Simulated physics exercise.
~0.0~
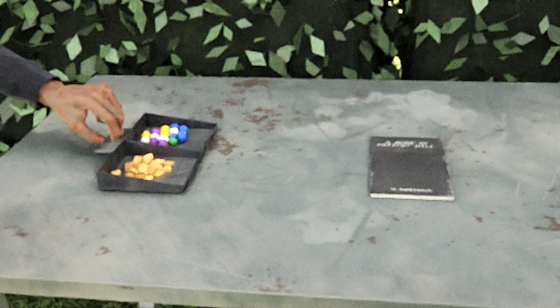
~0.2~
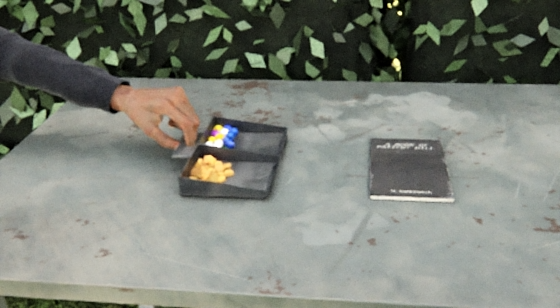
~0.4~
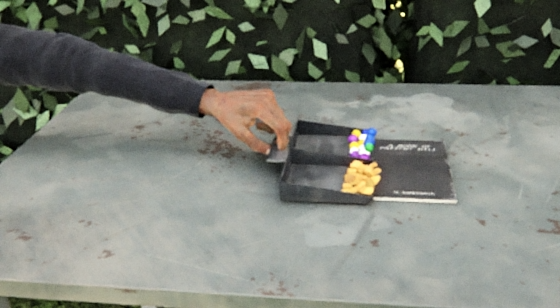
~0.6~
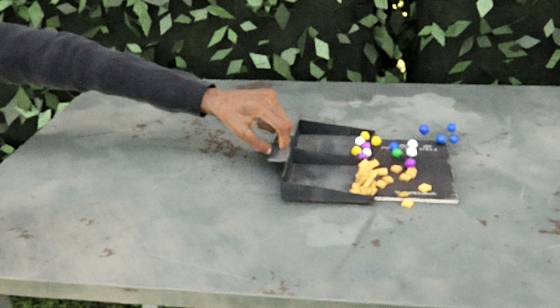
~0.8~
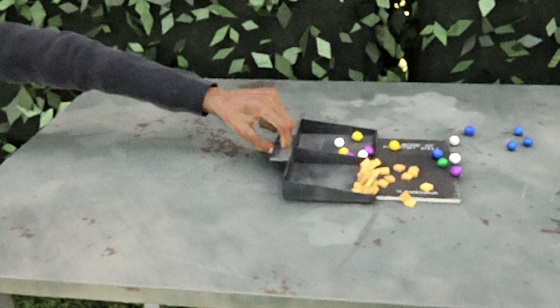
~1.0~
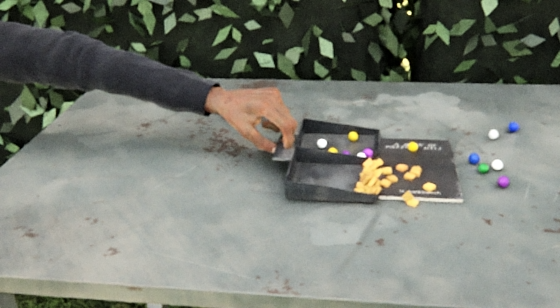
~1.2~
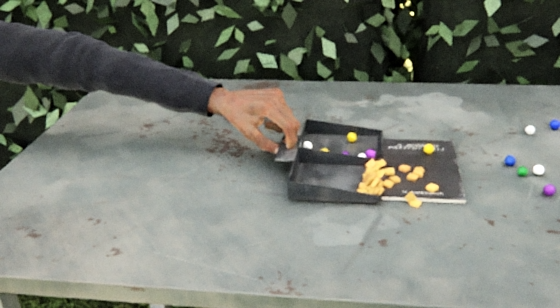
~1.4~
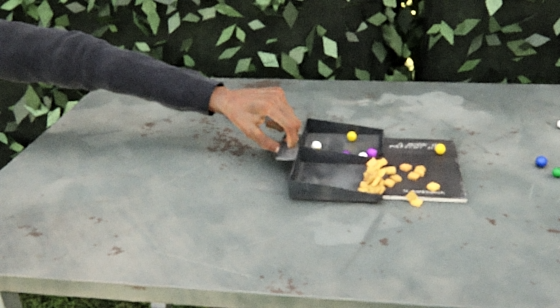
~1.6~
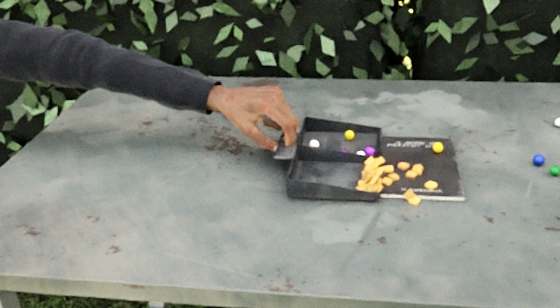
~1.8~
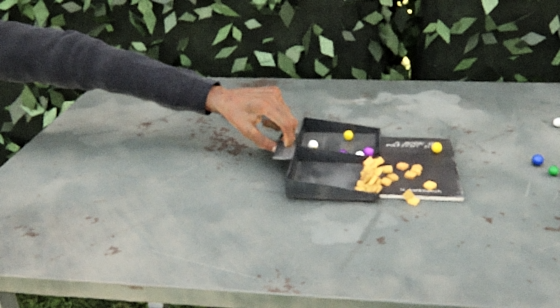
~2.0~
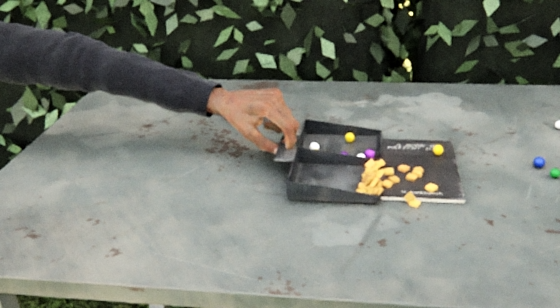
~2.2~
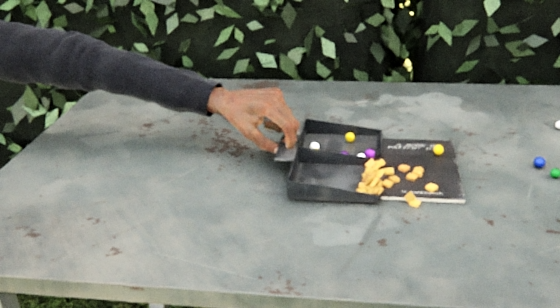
A worn grey-green table stands before leafy camouflage netting, seen from slightly above its front edge. At left, a hand in a dark sleeve holds a black two-part tray, with colourful balls in the far section and small orange-yellow pieces in the near one; a thin black book lies to the right. The hand slides the tray right until it stops at the book. Both handfuls surge forward and spill over the front onto the book. Several balls roll on towards the table's right side, while some balls and many orange-yellow pieces remain in the stopped tray, still held.
